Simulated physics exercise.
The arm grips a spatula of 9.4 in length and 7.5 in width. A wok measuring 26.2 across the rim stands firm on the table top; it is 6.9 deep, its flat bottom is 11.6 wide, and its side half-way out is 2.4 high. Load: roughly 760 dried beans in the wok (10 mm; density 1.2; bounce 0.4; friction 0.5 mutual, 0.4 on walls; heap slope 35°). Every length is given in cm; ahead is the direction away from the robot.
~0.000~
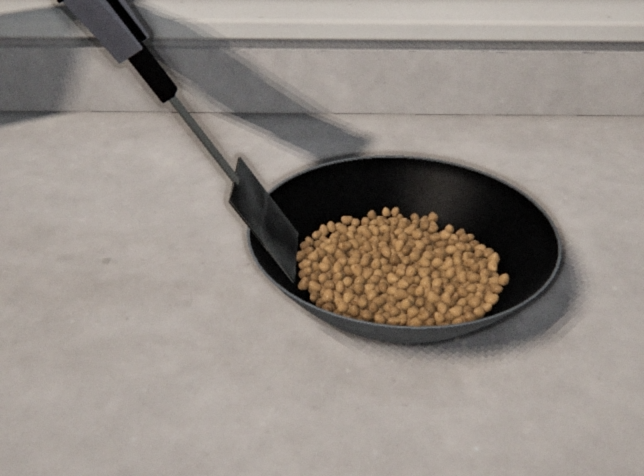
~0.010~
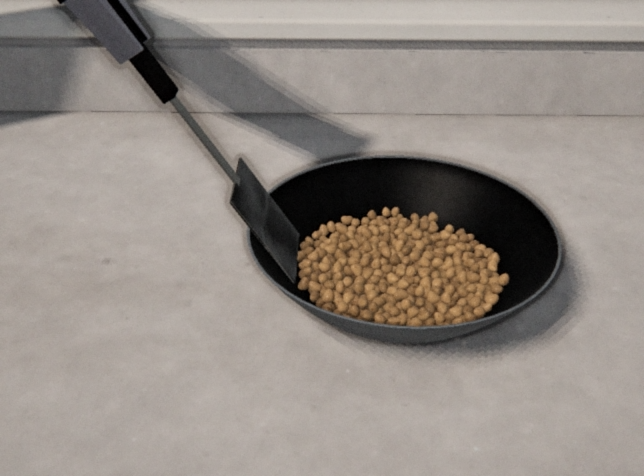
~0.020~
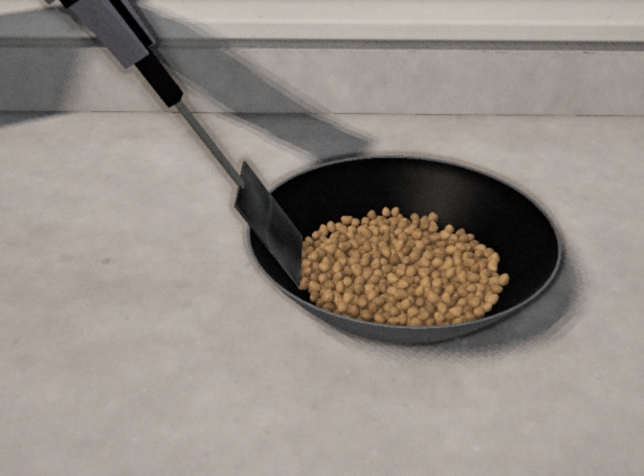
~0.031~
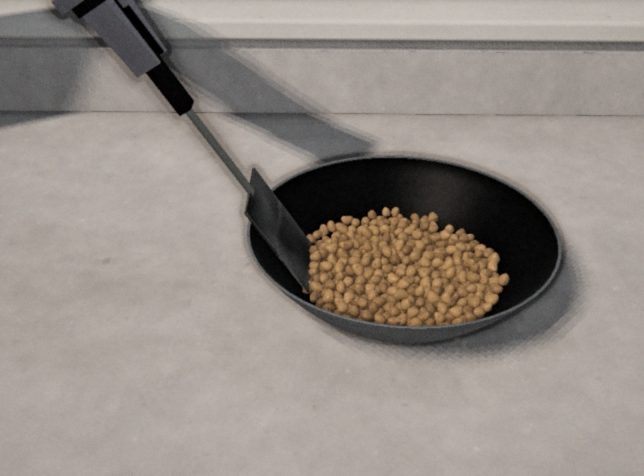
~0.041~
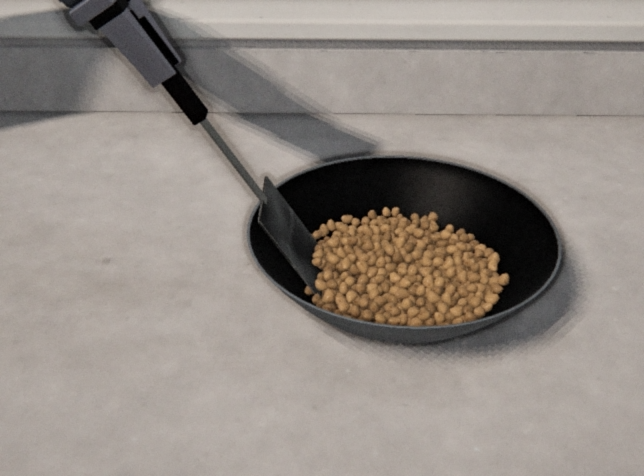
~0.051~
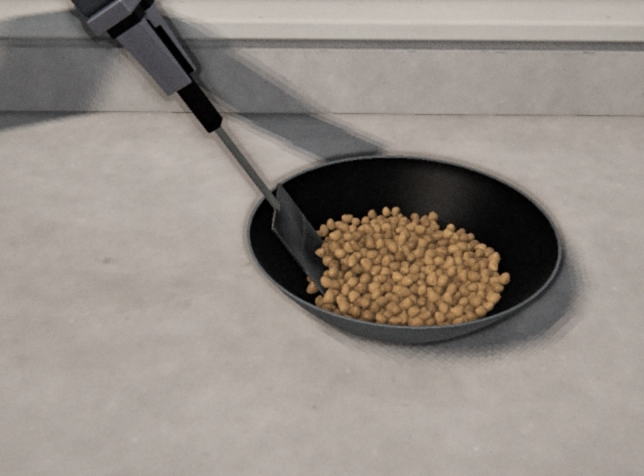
At first, a dark spatula held by a robot arm rests against the left inside of a black wok holding a heap of tan dried beans. The arm then slides the blade slowly a short way right and slightly down, pressing into the heap's left edge, while most beans stay still.
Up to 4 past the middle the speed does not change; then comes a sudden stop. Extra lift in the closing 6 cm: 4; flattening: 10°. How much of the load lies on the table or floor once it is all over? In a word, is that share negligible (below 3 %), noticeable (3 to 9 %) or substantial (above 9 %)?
In a word, noticeable.
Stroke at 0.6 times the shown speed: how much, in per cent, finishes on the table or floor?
Near 0 in a hundred.
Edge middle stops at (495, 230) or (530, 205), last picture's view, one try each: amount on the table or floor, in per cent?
The two tries give near 40 and near 45 in a hundred.
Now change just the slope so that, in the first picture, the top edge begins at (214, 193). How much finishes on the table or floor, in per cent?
About 5 per cent.
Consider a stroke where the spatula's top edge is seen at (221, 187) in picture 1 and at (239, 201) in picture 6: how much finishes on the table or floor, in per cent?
It works out to about 0 %, more or less.
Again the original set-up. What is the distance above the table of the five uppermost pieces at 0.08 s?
Height: Approx. 7 cm.
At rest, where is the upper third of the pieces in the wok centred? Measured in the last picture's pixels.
Around (494, 250).
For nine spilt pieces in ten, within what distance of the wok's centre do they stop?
Roughly 40 cm.
By 0.08 s, sloping 58°, highest piece 7 above the table; 762 in the wok.
By 0.11 s, sloping 54°, highest piece 9 above the table; 762 in the wok.
By 0.32 s, sloping 48°, highest piece 9 above the table; 723 in the wok, 13 on the table or floor, 26 on the blade or in flight.
By 1.37 s, sloping 48°, highest piece 8 above the table; 723 in the wok, 39 on the table or floor.
Final count, 723 in the wok, 39 on the table or floor. That is 5 % on the table or floor.
